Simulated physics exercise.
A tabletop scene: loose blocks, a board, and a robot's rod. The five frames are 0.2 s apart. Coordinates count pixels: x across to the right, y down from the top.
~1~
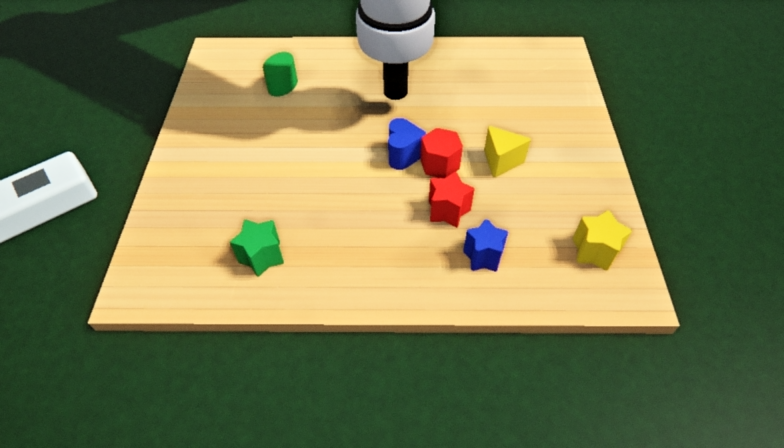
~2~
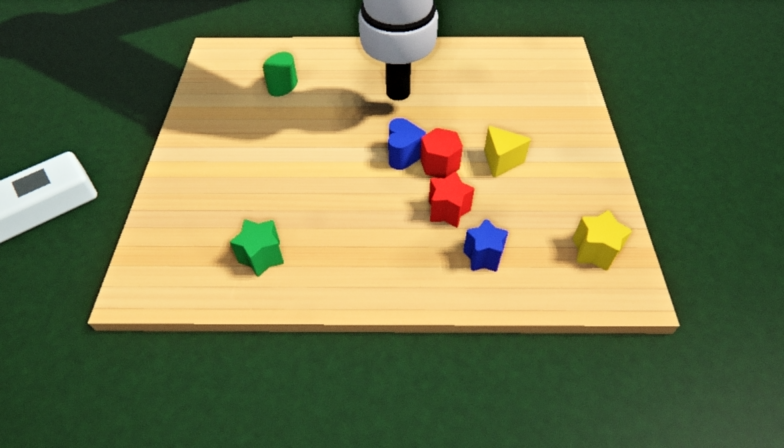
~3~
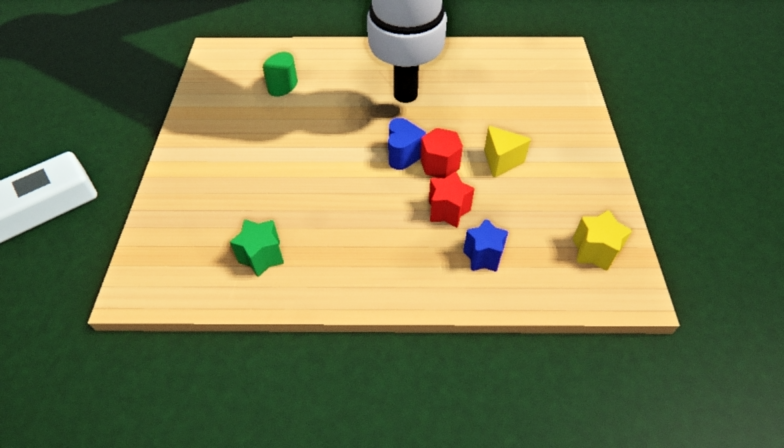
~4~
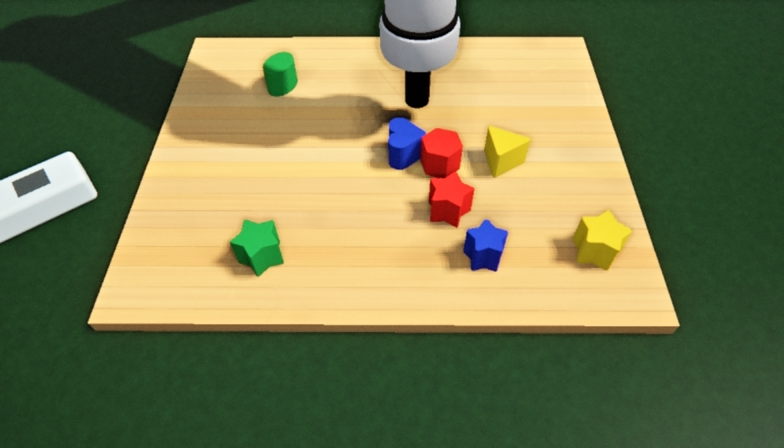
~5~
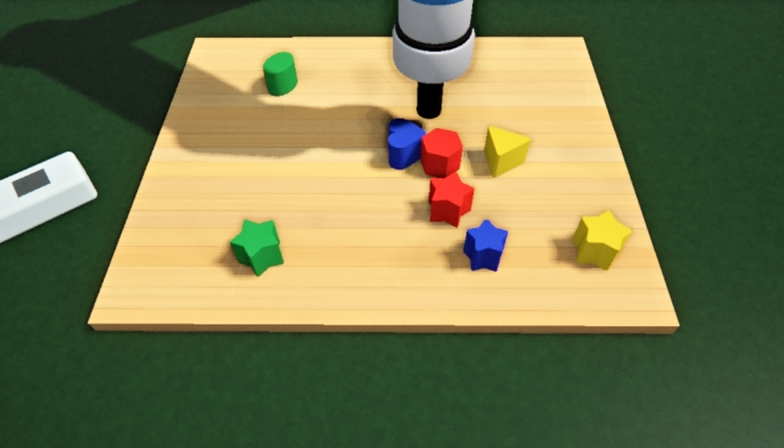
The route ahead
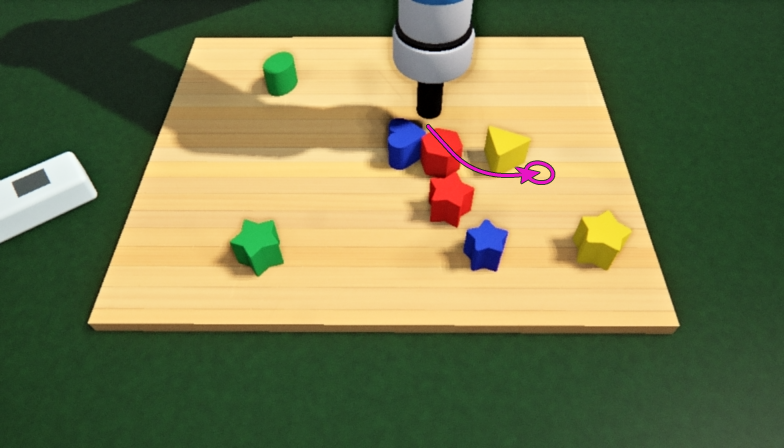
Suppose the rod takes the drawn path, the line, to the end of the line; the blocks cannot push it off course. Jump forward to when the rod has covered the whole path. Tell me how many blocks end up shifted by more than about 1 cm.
I reckon the push displaces two of the blocks by more than 1 cm.
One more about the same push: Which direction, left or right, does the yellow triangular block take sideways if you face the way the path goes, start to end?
Pushed left.
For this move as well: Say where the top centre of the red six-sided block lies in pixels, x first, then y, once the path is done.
My best guess is (447, 158).
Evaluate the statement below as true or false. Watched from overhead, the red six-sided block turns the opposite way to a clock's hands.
Answer: False.
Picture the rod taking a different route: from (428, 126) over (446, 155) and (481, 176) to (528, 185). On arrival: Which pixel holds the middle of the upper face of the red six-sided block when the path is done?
In the picture, it is at (472, 175).
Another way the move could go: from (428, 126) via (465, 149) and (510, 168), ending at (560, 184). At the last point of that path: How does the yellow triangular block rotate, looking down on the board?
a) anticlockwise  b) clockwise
The correct letter is b.
The drawn path runs from (428, 126) over (453, 154) and (492, 174) to (539, 173).
The first path, step by step. One third of the way, rod at (455, 139); red six-sided block at (446, 154), turned 20° clockwise.
Two thirds of the way, rod at (497, 160); red six-sided block at (447, 158), turned 30° clockwise; yellow triangular block at (518, 140), turned 30° anticlockwise.
At the end, rod at (544, 158); blue heart block not moved; red six-sided block at (447, 158), turned 30° clockwise; yellow triangular block at (550, 131), turned 80° anticlockwise.
